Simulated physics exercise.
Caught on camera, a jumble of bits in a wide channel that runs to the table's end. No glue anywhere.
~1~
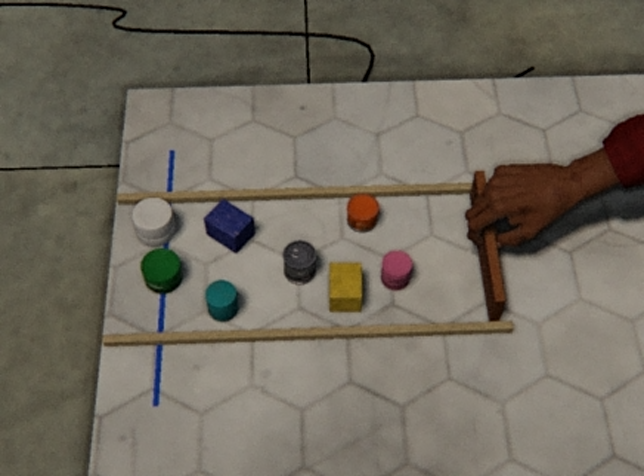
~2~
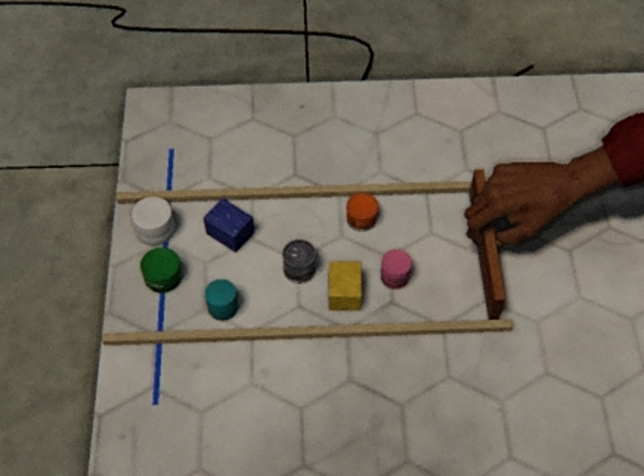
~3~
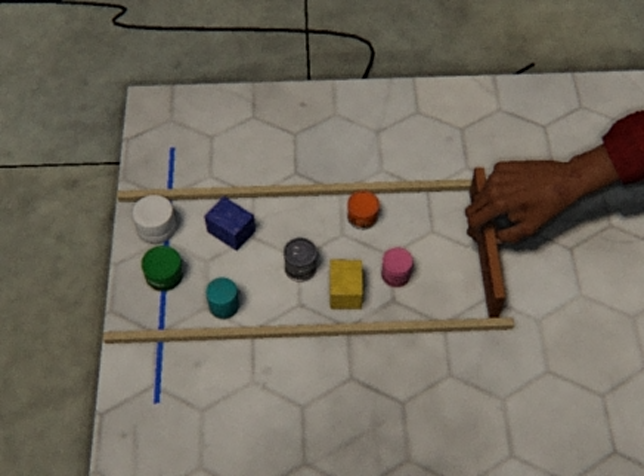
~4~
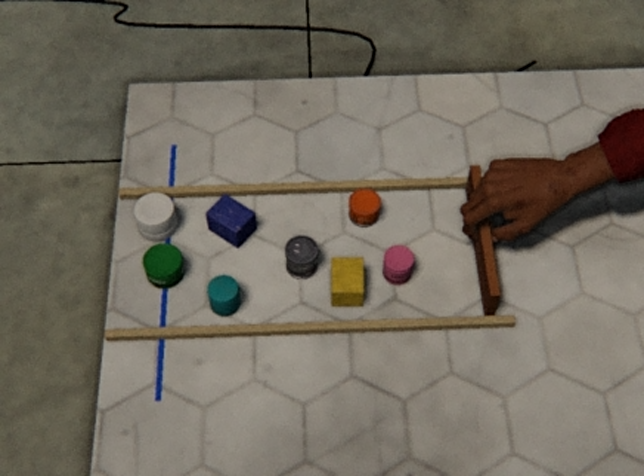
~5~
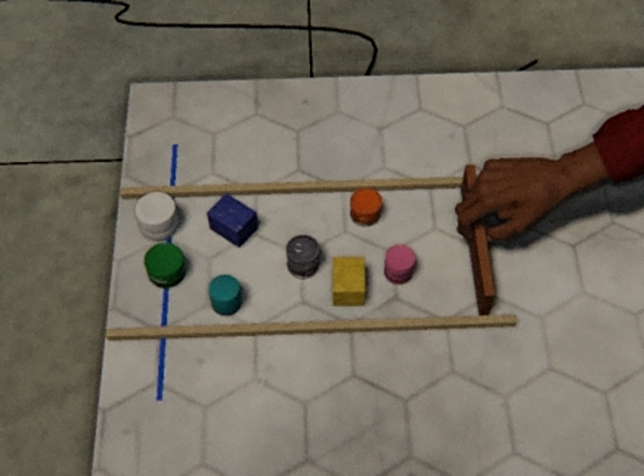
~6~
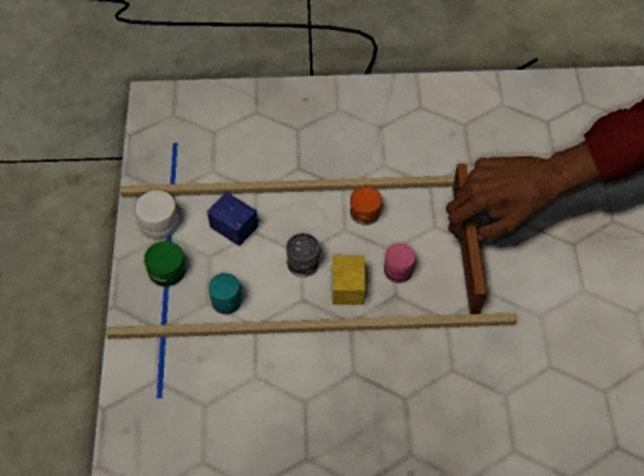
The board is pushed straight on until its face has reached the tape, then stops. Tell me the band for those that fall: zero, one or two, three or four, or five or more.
As it turns out, the number that fall off is one or two.
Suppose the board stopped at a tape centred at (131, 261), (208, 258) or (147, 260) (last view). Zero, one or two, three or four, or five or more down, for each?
One after another: Five or over; not one; three to four.
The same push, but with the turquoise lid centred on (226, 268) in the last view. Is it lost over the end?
The turquoise lid remains up.
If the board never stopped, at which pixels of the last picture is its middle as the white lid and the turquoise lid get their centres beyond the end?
For the white lid at (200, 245), for the turquoise lid at (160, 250).
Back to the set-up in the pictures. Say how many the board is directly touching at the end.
The number is 3.
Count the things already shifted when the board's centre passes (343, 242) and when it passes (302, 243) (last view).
4 and 4.
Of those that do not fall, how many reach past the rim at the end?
3 of them.
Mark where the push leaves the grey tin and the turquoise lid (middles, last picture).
Near (137, 239) and (115, 310).
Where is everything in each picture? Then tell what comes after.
The first picture shows white lid (154, 222); green tub (162, 271); turquoise lid (222, 301); board (487, 245); tape (165, 267).
The second picture shows green tub (162, 271); board (486, 243).
The third picture shows turquoise lid (223, 298); yellow block (346, 284).
The fourth picture shows white lid (156, 217); blue block (232, 221).
The fifth picture shows green tub (165, 266); orange pot (366, 207).
The sixth picture shows white lid (158, 215); green tub (165, 264); turquoise lid (225, 294); board (468, 238); tape (168, 260).
A little later, none off yet; white lid at rest near (158, 215); green tub at rest near (165, 264); turquoise lid at rest near (225, 294).
Next, none off yet; white lid shifted about its own width near (128, 215); green tub shifted about its own width near (137, 266); turquoise lid shifted well along near (155, 309).
When it is over, the number that fall off is one or two; down, white lid.
